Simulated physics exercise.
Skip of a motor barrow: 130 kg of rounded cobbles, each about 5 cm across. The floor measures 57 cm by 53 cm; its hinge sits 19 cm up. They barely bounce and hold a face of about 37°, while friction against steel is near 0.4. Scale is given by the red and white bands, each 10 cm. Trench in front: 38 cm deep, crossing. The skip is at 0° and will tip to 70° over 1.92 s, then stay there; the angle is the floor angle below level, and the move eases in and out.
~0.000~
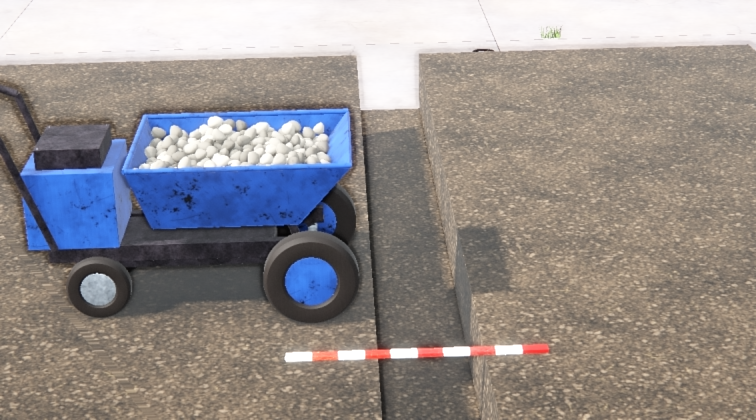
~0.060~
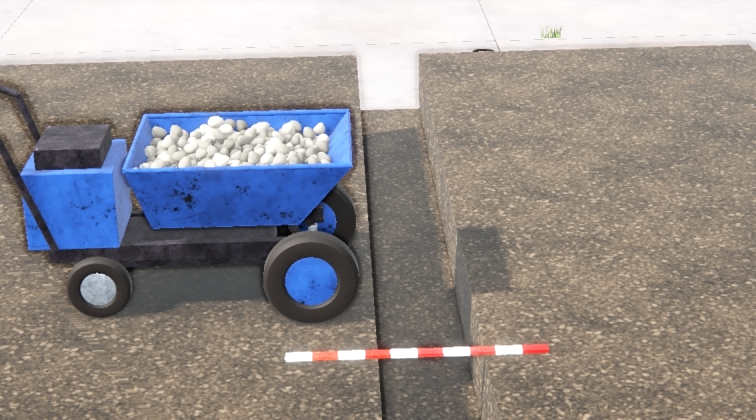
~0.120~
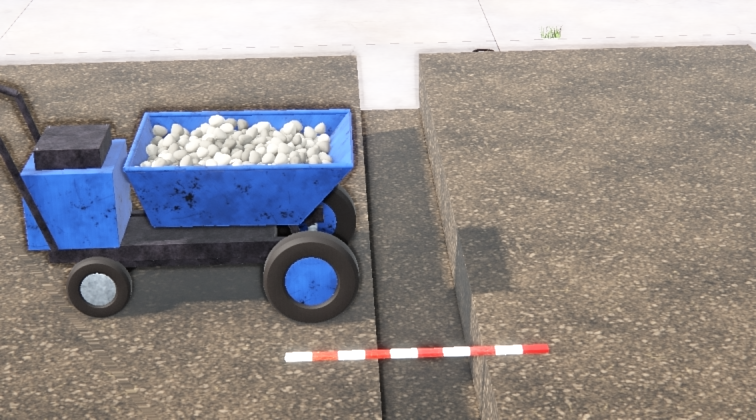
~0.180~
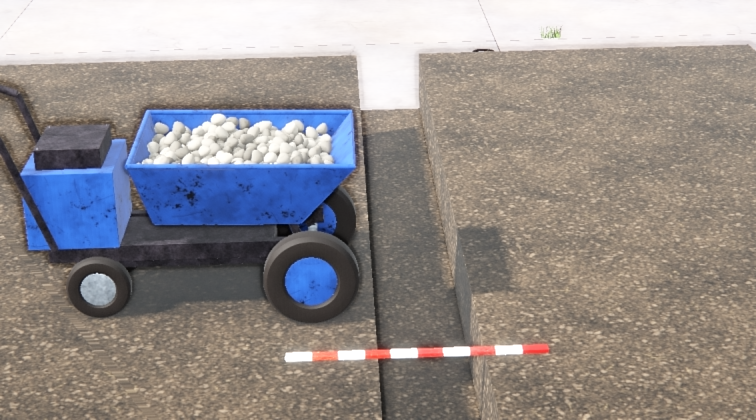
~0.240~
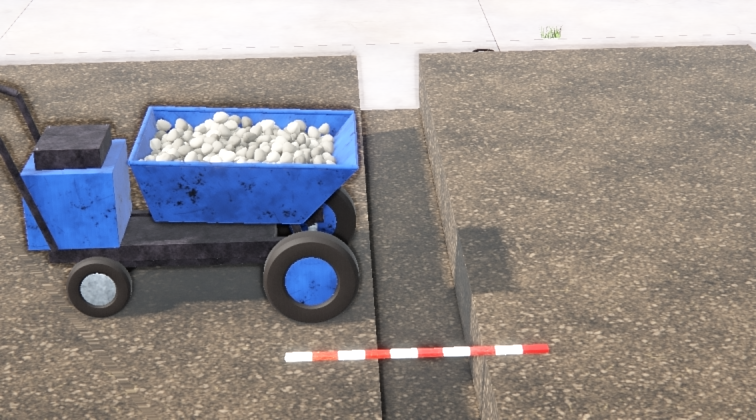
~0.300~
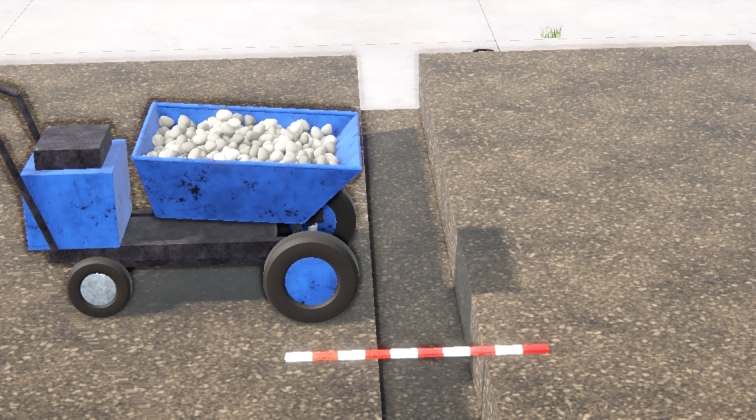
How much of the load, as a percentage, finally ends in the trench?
I would put it at about 50 per cent.
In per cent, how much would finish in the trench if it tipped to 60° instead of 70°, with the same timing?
It would come to about 50 percent.
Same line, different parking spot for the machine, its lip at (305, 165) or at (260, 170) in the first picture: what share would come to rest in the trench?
That gives roughly 95 per cent and roughly 100 per cent.
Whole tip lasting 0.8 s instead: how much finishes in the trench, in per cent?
It would be near 40 percent.
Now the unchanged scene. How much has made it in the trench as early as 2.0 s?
At that moment: Approx. 20 %.
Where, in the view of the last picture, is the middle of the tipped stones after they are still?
Their middle ends up near (464, 331).
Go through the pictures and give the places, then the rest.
The skip is at 0°, its lip at (351, 165); the top of the load is at (227, 136), in the first picture.
Lip at (351, 166), floor tilted 0°, highest stones at (227, 135); the stones move at 0.1 m/s on average, in the second picture.
Lip at (352, 166), floor tilted 1°, highest stones at (228, 135); the stones move at 0.1 m/s on average, in the third picture.
Lip at (355, 167), floor tilted 2°, highest stones at (223, 134); the stones move at 0.2 m/s on average, in the fourth picture.
The skip is at 3°, its lip at (357, 168); the top of the load is at (215, 133); the stones move at 0.2 m/s on average, in the fifth picture.
Lip at (361, 169), floor tilted 5°, highest stones at (209, 130); the stones move at 0.2 m/s on average, in the sixth picture.
After 1.4 s the floor is at 59°; 97 % in the skip, 2 % in the trench; the foremost stones are at (469, 266).
After 2.0 s the floor is at 70°; 37 % in the skip, 21 % in the trench, 42 % past the trench; the foremost stones are at (605, 278).
After 2.4 s the floor is at 70°; 15 % in the skip, 33 % in the trench, 52 % past the trench; the foremost stones are at (667, 272).
After 4.3 s the floor is at 70°; 0 % in the skip, 50 % in the trench, 50 % past the trench; the foremost stones are at (687, 260).
